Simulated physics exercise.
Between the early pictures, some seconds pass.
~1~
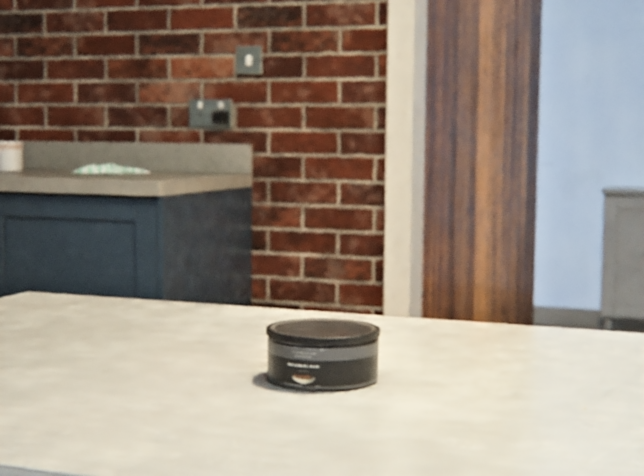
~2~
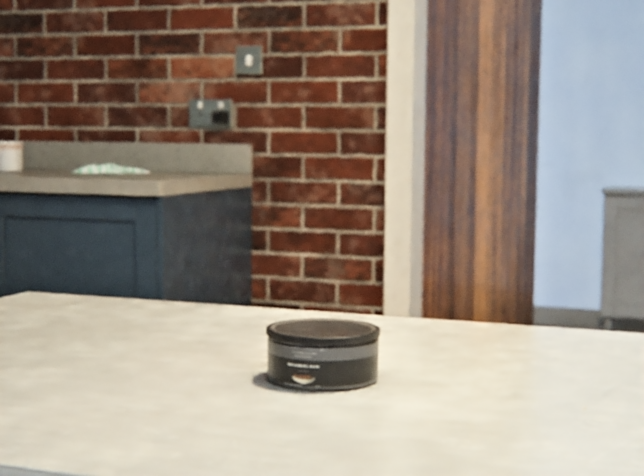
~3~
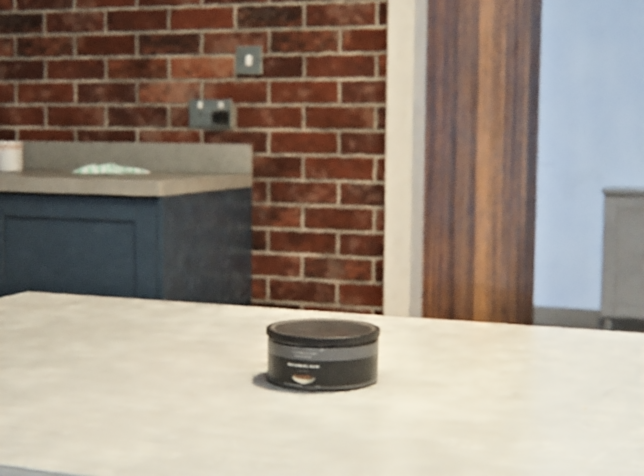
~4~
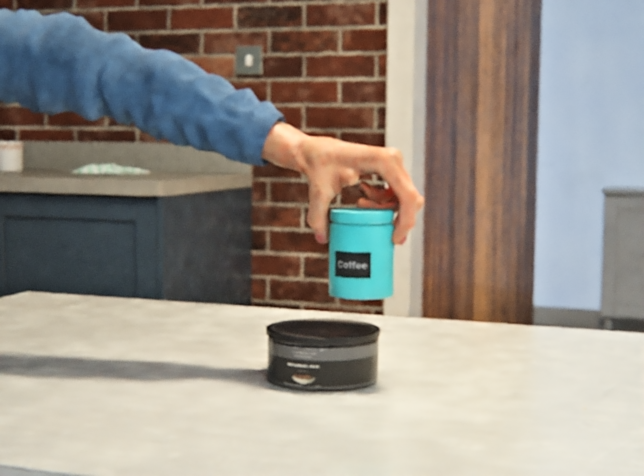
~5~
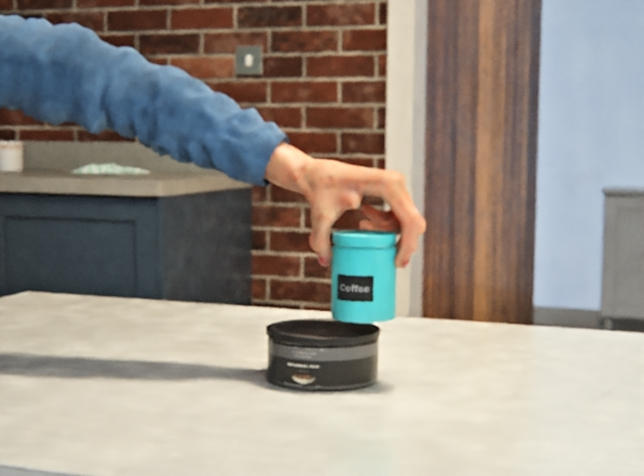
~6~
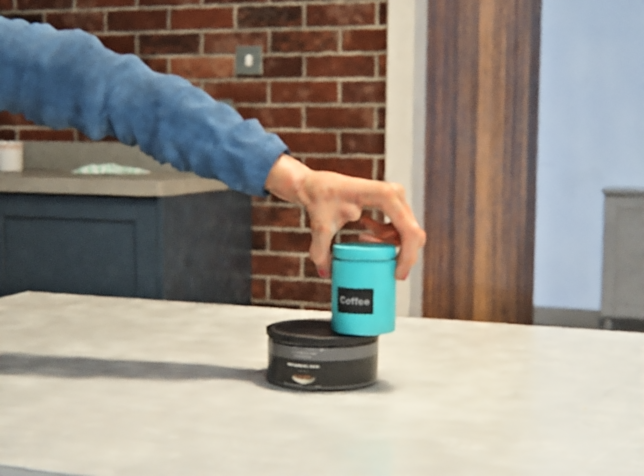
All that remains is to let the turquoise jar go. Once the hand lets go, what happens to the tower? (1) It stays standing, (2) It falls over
The answer is 1.
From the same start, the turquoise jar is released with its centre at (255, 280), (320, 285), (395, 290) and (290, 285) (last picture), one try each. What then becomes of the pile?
On the first try the pile topples, on the second it remains standing, on the third it topples and on the fourth it remains standing.
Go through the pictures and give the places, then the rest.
The last thing is not in view yet; black tub (323, 353), in the first picture.
The last thing is not in view yet; black tub (323, 353), in the second picture.
The last thing is not in view yet; black tub (323, 353), in the third picture.
On its way; turquoise jar (362, 253); black tub (323, 353), in the fourth picture.
On its way; turquoise jar (364, 276); black tub (323, 353), in the fifth picture.
Set down, still held; turquoise jar (364, 287); black tub (323, 353), in the sixth picture.
Then, 0.50 s after the last picture, nothing has stirred.
Then, 1.30 s after the last picture, turquoise jar resting near (364, 288).
At rest, both in place. Seen from the same camera at the end, turquoise jar near (364, 288). The pile keeps its balance.
